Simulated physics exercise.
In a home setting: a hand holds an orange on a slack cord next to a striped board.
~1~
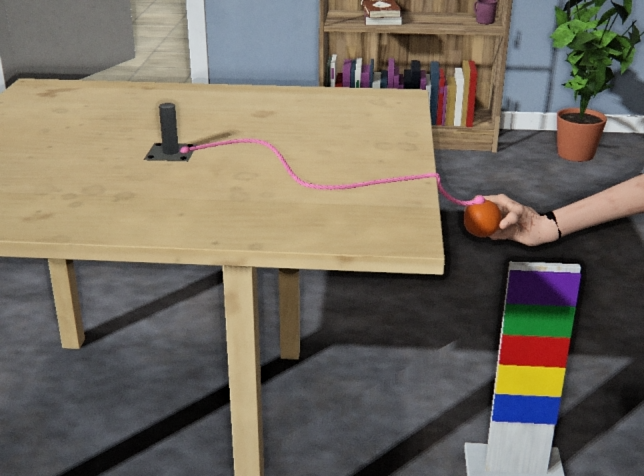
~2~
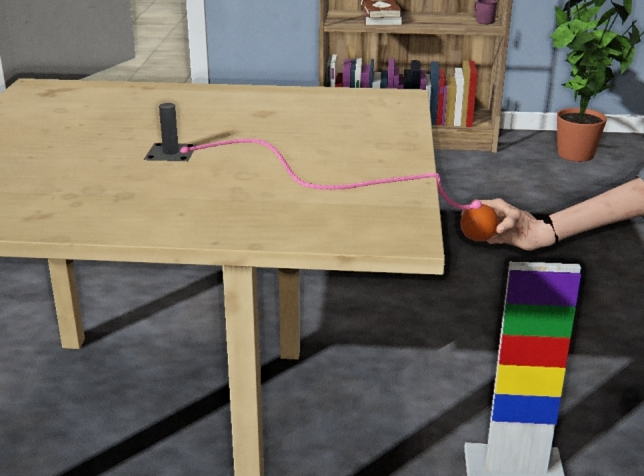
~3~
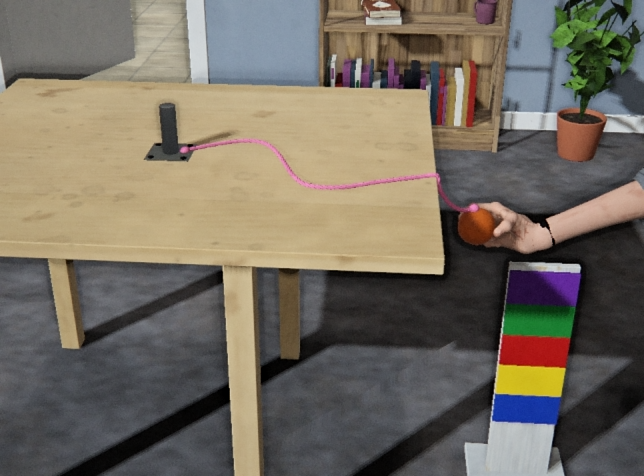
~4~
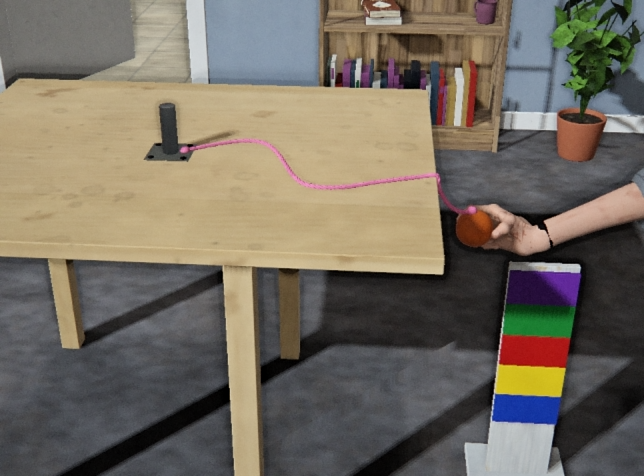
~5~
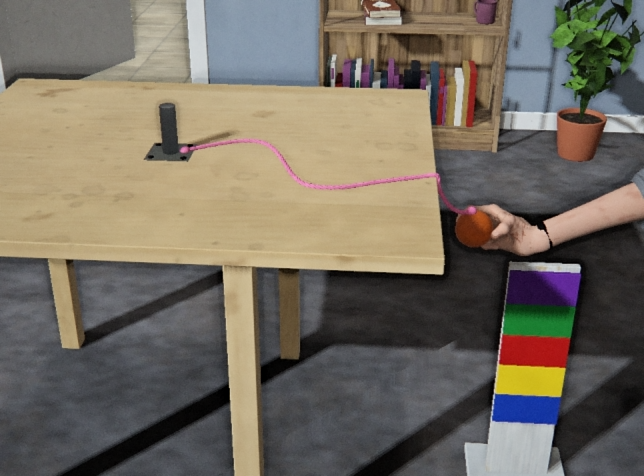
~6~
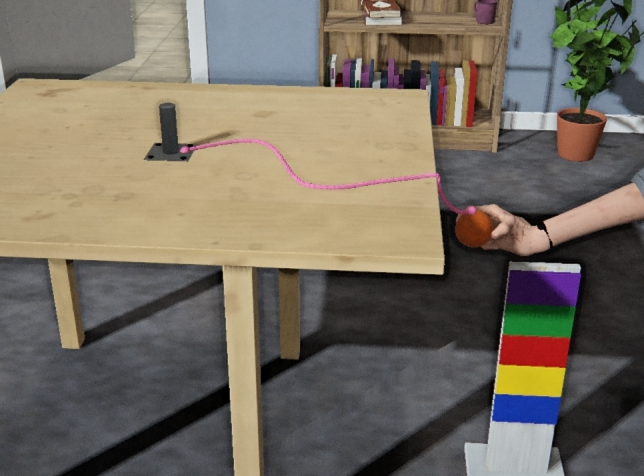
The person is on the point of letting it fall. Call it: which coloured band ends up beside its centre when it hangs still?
Green, beside its centre.
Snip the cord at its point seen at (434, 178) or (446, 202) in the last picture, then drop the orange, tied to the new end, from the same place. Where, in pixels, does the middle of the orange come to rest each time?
The pixels are (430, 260) and (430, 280), in that order.
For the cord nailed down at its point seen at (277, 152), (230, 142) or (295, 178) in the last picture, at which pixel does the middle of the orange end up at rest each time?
(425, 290), (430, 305) and (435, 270).
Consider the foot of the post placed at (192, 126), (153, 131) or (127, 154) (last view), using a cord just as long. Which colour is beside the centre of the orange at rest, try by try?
Green; purple; purple.
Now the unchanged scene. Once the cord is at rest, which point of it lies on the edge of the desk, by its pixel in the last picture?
It lies at about (360, 185).
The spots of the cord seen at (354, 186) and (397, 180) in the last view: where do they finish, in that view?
End: (430, 164) and then (434, 203).
Early on, orange near (432, 294); level with purple.
Midway, orange near (429, 295); level with green.
Finally, orange near (430, 305); level with green. The green one.
